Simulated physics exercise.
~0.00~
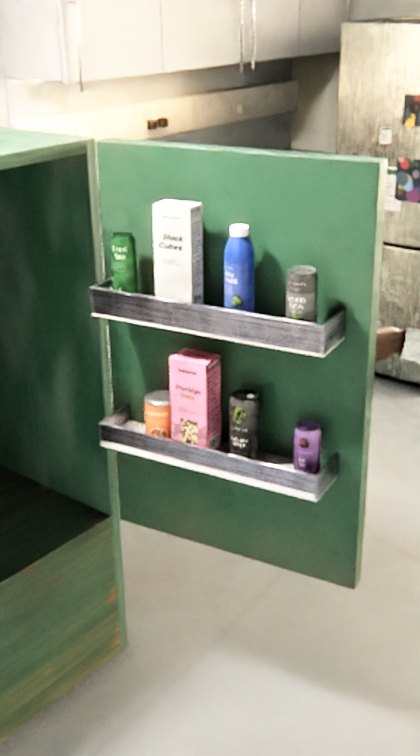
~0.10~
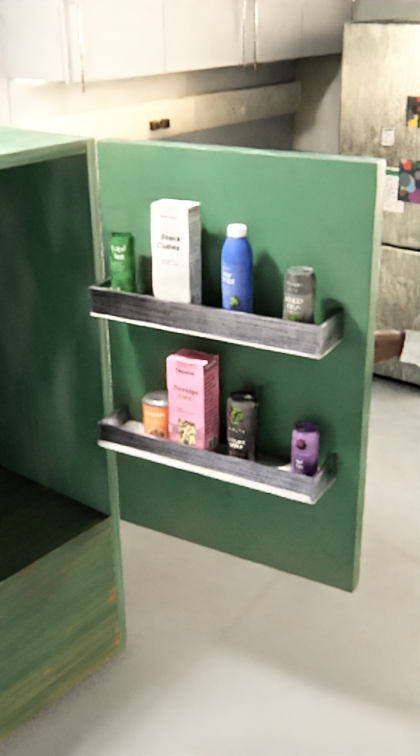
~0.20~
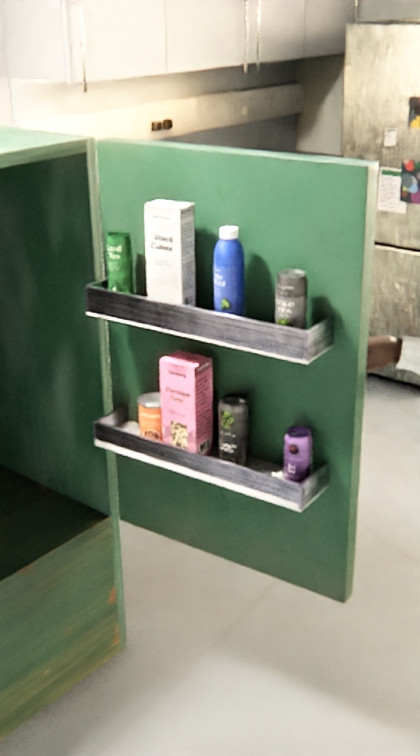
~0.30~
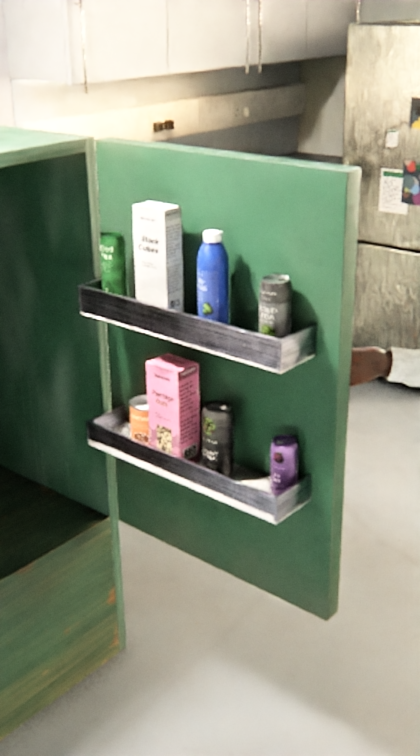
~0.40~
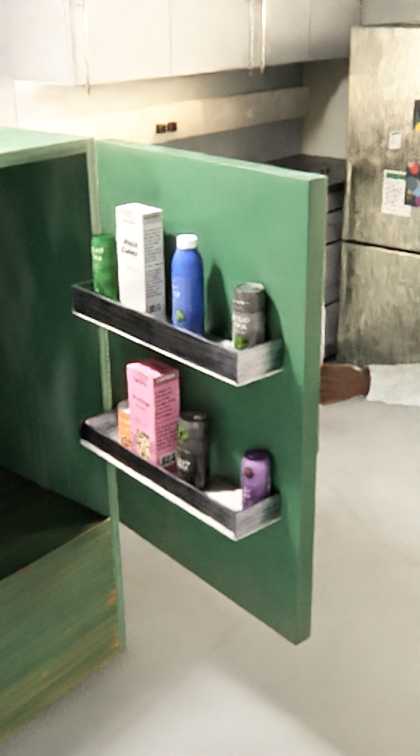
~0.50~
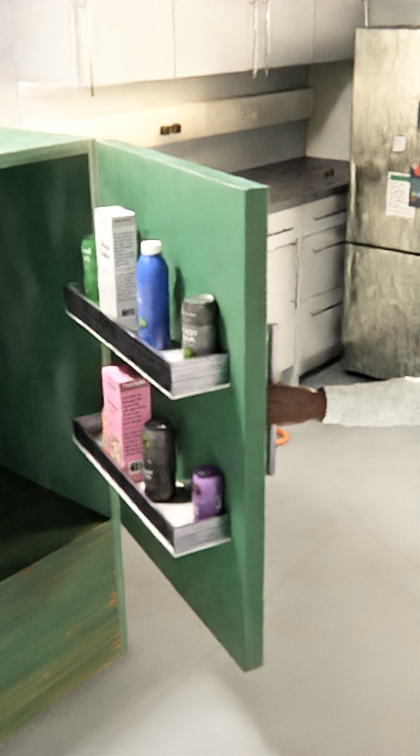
The clip opens on a green cabinet door standing wide open, its two racks lined with upright bottles, cans and cartons. The door swings slowly at first, then farther leftward, partway toward the cabinet, as a light-sleeved arm comes into view at right, its hand at the door's outer side.
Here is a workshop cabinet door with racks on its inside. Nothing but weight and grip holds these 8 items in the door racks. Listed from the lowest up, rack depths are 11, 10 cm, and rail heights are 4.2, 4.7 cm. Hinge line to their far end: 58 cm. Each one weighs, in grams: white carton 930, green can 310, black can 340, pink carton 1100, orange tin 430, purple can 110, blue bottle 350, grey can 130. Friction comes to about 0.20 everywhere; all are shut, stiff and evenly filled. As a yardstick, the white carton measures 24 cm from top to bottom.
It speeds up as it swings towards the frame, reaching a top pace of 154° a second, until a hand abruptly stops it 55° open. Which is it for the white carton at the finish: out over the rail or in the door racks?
It ends out over the rail.
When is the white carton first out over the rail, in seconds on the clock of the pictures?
It happens near 0.8 s.
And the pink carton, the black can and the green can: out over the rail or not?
When everything stops, the pink carton is out of bounds, the black can is still in bounds, and the green can is still in bounds.
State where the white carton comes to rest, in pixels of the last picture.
Rest point: Near (22, 741).
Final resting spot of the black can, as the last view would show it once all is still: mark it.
Close to pixel (101, 479) in the final view.
After 0.70 s, open by 55°; white carton 13° off upright near (72, 270); grey can 38° off upright; black can 20° off upright.
After 1.20 s, open by 55°; white carton and pink carton now out over the rail; blue bottle 61° off upright; black can 73° off upright.
After 1.50 s, open by 55°; blue bottle 61° off upright; black can 73° off upright; grey can 57° off upright.
In the end (2.8 s), out over the rail, white carton and pink carton; toppled in the door racks, black can, blue bottle and grey can; the other 3 under 5 cm from the start. In the last view, white carton near (22, 741).
